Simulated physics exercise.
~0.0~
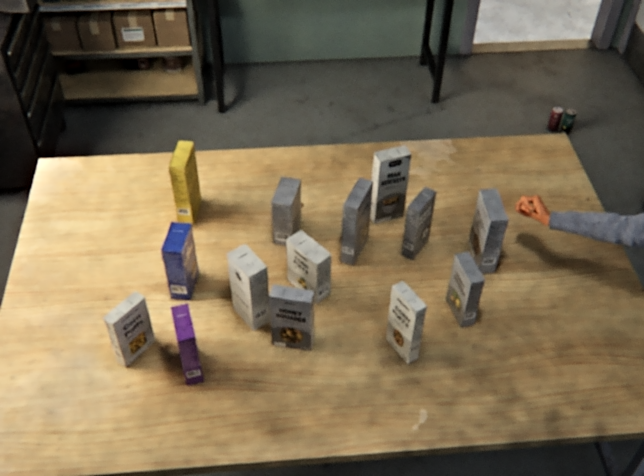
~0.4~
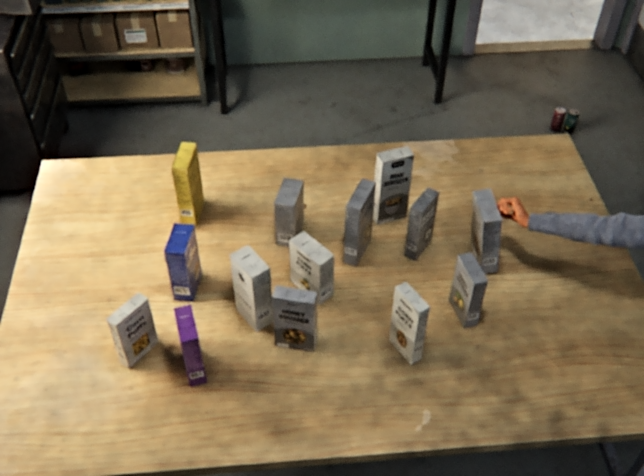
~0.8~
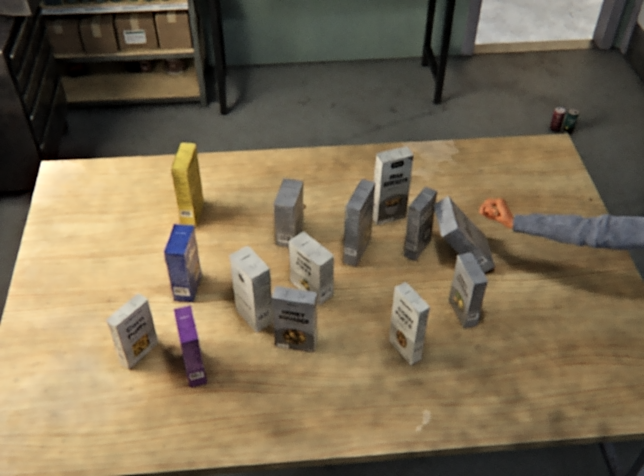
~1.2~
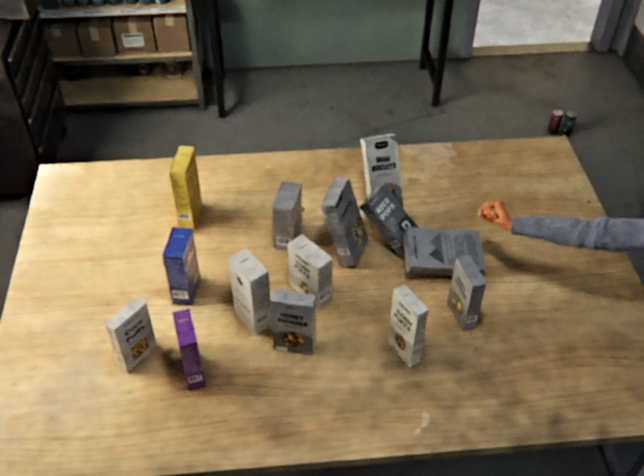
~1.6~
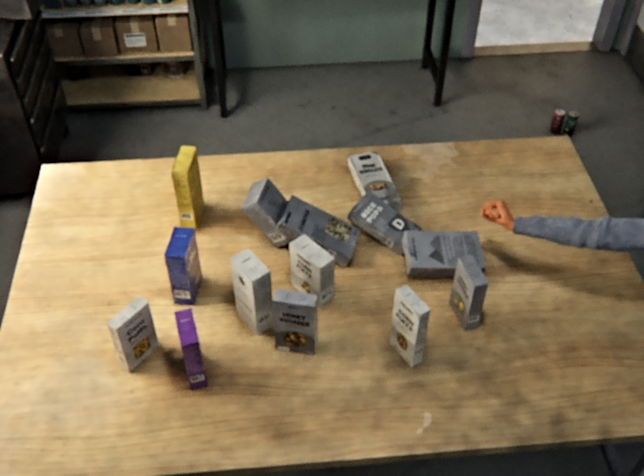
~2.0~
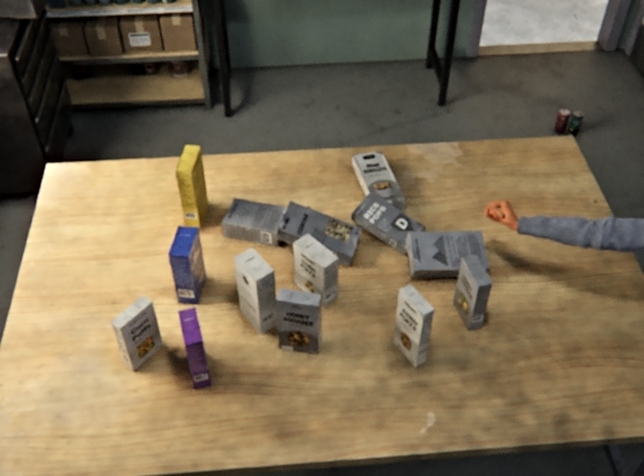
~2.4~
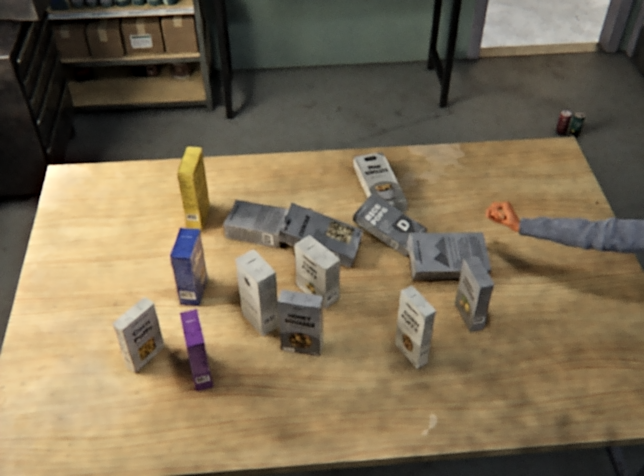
On a wooden table, a hand tips a grey box leftward, toppling several others in turn, while the yellow box stays standing.
